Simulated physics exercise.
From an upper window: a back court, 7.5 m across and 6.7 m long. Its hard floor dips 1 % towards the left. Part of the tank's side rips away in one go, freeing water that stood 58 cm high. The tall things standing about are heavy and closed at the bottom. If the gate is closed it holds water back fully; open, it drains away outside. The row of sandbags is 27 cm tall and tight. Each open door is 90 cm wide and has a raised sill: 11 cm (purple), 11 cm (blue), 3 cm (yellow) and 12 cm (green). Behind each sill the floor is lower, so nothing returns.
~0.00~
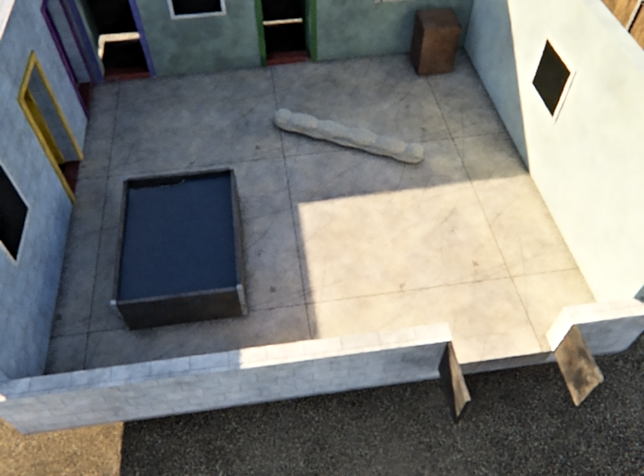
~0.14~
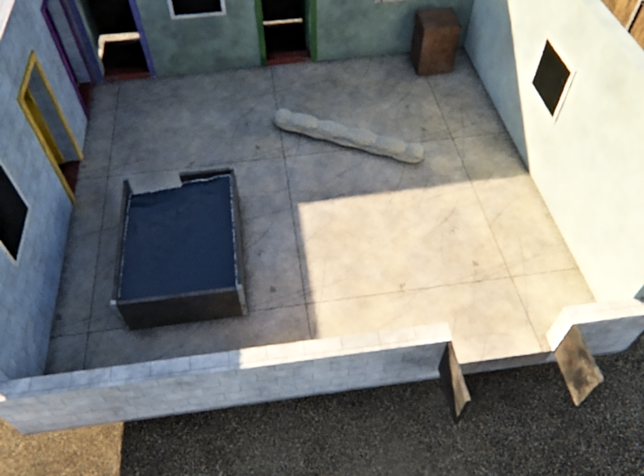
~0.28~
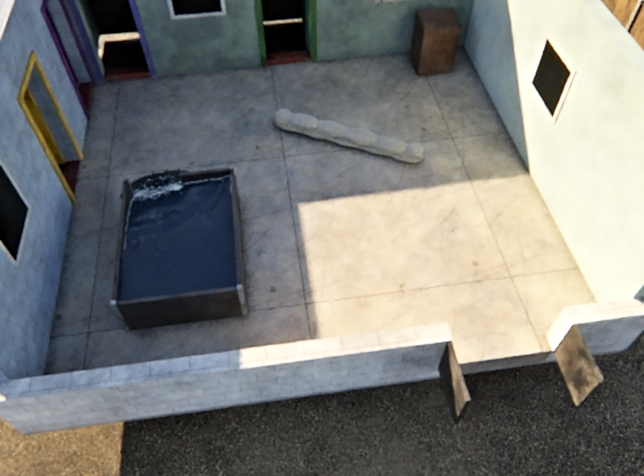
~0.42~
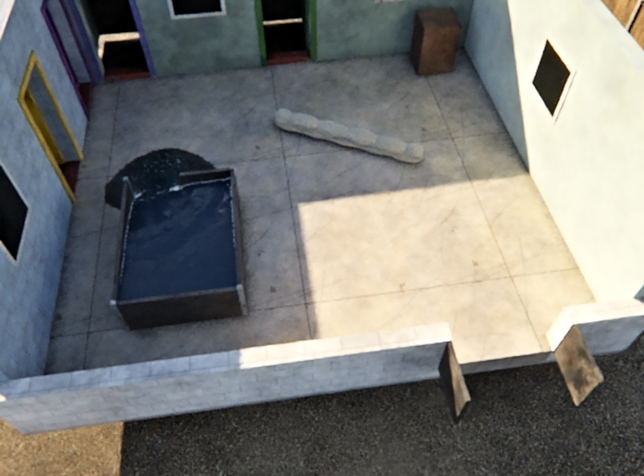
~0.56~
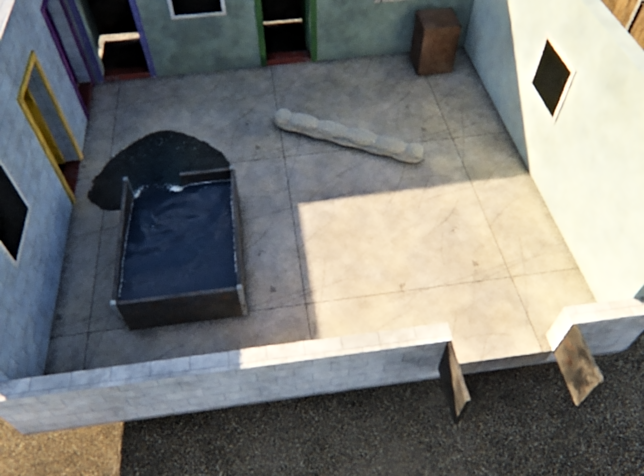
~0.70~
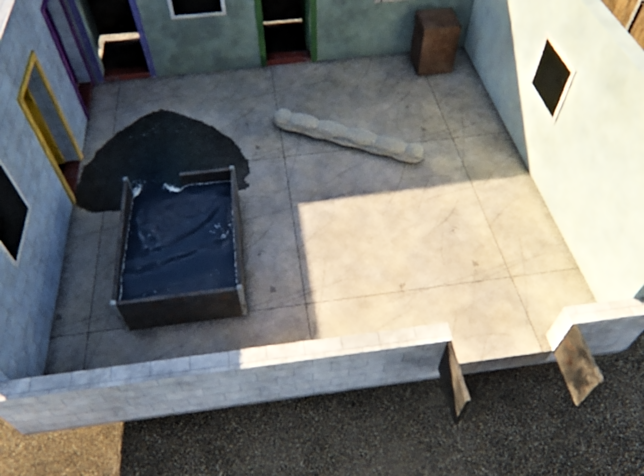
A tank's far side breaks open and dark water spreads across the floor behind it.
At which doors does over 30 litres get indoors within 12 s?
The water let in: At the purple door it exceeds the limit; at the blue door it exceeds the limit; at the yellow door it exceeds the limit; at the green door it keeps below the limit.
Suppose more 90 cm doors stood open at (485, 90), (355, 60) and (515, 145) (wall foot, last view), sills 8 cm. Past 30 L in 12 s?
In that order: Below, under, not over.
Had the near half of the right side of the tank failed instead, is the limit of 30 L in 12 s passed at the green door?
Then: Green below.
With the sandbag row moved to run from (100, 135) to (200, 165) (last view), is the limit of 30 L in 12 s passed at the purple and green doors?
Then: Purple below, green below.
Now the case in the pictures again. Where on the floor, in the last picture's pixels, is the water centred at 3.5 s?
Near (182, 181).
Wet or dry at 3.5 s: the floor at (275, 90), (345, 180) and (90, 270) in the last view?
In that order: Flooded, not reached, dry.
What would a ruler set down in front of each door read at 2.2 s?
Depths in cm: Purple 17, blue 26, yellow 5, green 1.
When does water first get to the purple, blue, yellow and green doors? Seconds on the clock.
Arrival: Purple 1.3 s, blue 1.2 s, yellow 0.8 s, green 2.2 s.
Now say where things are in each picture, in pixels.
In the first picture, the tank at (179, 233) is whole and still, 58 cm deep.
In the second picture, the front is at a hidden place, 0.4 m from the gap on the tank's far side; 0.1 m2 of floor is under water; 58 cm left at the back of the tank.
In the third picture, the front is at a hidden place, 0.7 m from the gap on the tank's far side; 0.6 m2 of floor is under water; 58 cm left at the back of the tank.
In the fourth picture, water pours out on the tank's far side and has run 1.3 m, to (158, 154); typically 6 cm deep outside, 58 cm at the tank's back.
In the fifth picture, water pours out on the tank's far side and has run 1.8 m, to (156, 136); typically 4 cm deep outside, 58 cm at the tank's back.
In the sixth picture, water pours out on the tank's far side and has run 2.3 m, to (150, 117); typically 4 cm deep outside, 56 cm at the tank's back.
After 1.4 s water covers 20 % of the floor and is deepest (31 cm) near (163, 201); purple door 7 cm at the sill, 0 L in, blue door 13 cm at the sill, 0 L in, yellow door 6 cm at the sill, 5 L in, green door not reached.
After 2.2 s water covers 25 % of the floor and is deepest (32 cm) near (103, 87); purple door 17 cm at the sill, 3 L in, blue door 26 cm at the sill, 20 L in, yellow door 5 cm at the sill, 31 L in, green door not reached.
After 3.5 s water covers 25 % of the floor and is deepest (24 cm) near (94, 87); purple door 18 cm at the sill, 34 L in, blue door 20 cm at the sill, 98 L in, yellow door 5 cm at the sill, 57 L in, green door 8 cm at the sill, 0 L in.
After 7.0 s water covers 45 % of the floor and is deepest (12 cm) near (91, 105); purple door 12 cm at the sill, 76 L in, blue door 12 cm at the sill, 136 L in, yellow door 6 cm at the sill, 90 L in, green door 6 cm at the sill, 0 L in.
After 12.0 s water covers 70 % of the floor and is deepest (8 cm) near (83, 150); purple door 7 cm at the sill, 78 L in, blue door 7 cm at the sill, 138 L in, yellow door 7 cm at the sill, 141 L in, green door 4 cm at the sill, 0 L in.
